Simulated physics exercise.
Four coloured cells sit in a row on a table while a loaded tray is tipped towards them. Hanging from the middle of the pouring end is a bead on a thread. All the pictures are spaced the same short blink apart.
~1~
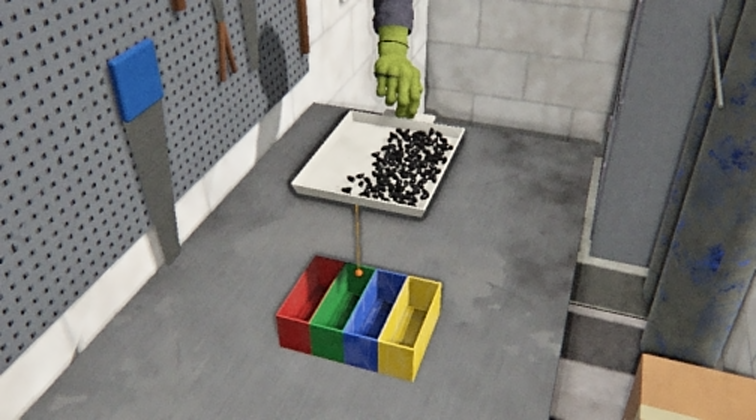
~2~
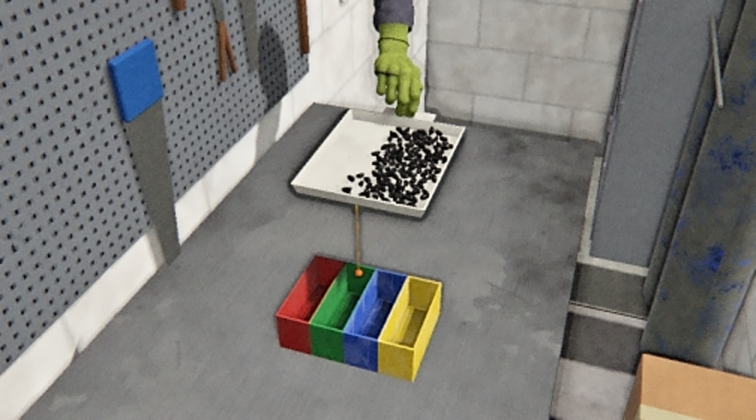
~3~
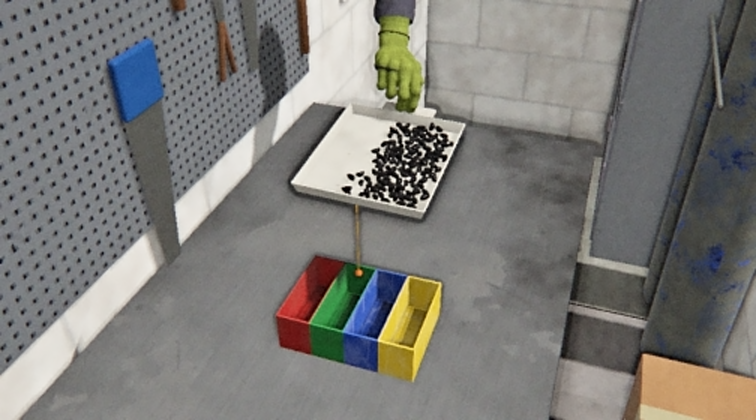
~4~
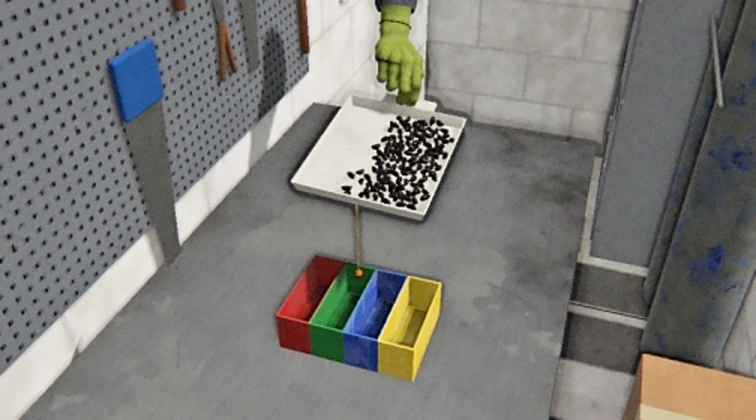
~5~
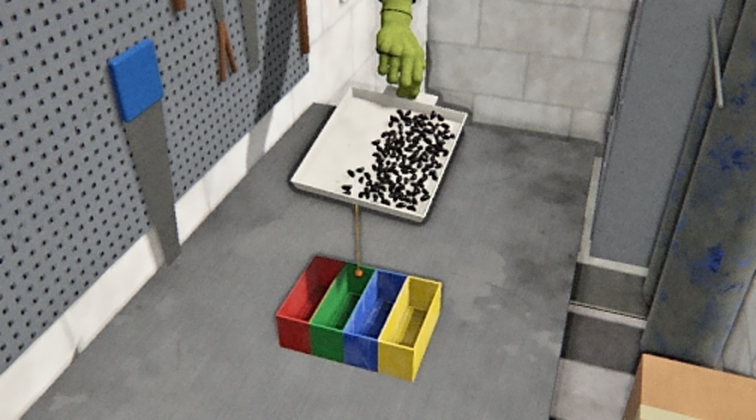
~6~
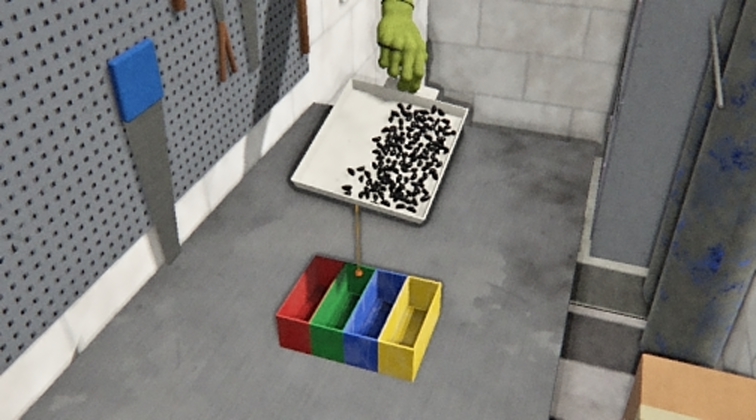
A white tray of black beans slowly tilting as a green-gloved hand raises its far edge, above four still, coloured cells.
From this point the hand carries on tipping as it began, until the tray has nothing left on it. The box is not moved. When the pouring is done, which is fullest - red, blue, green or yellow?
Fullest: The yellow cell.
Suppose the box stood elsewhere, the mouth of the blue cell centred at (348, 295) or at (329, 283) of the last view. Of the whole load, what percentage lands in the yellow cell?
The first position comes out at 20 per cent, the other at 0 per cent.
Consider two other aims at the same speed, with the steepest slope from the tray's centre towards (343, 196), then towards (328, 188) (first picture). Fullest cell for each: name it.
First try: The red one. Second try: Red.
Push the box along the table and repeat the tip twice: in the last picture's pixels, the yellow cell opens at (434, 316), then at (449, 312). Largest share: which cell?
Try one: Blue; try two: That blue cell.
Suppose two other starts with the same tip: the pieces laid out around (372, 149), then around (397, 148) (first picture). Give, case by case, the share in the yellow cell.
Shares in turn: 60 % and 60 %.
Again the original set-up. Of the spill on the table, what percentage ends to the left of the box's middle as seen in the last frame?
Around 10 per cent, give or take.
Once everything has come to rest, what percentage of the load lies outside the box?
I'd put it at about 10 percent.
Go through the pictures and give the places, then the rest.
In the first frame, corners of the pouring end (297, 182) and (421, 206), level; middle of the load (404, 166), black beans; bead on its thread (359, 273); red cell (294, 332); green cell (327, 340); blue cell (361, 349); yellow cell (396, 358).
In the second frame, corners of the pouring end (297, 182) and (421, 207), level; middle of the load (404, 165).
In the third frame, corners of the pouring end (296, 181) and (421, 208), tipped barely, lowest at the right corner; middle of the load (404, 163).
In the fourth frame, corners of the pouring end (296, 180) and (421, 211), tipped a little, lowest at the right corner; middle of the load (404, 161).
In the fifth frame, corners of the pouring end (296, 179) and (421, 213), tipped a little, lowest at the right corner; middle of the load (404, 158).
In the sixth frame, corners of the pouring end (296, 178) and (421, 215), tipped clearly, lowest at the right corner; middle of the load (404, 155); red cell (294, 332); green cell (327, 340); blue cell (361, 349); yellow cell (396, 358).
Just after the last frame, tray tipped steeply; every one on the tray.
A moment on, tray tipped right over; about a tenth on the tray; roughly half in the yellow cell; roughly a quarter in the blue cell; roughly a quarter falling or outside the box.
Further on, tray tipped past a quarter turn; roughly two thirds in the yellow cell; roughly a quarter in the blue cell; about a tenth falling or outside the box.
When it is over, tray tipped past a quarter turn; roughly two thirds in the yellow cell; roughly a quarter in the blue cell; not one in the green cell; not one in the red cell; about a tenth outside the box.
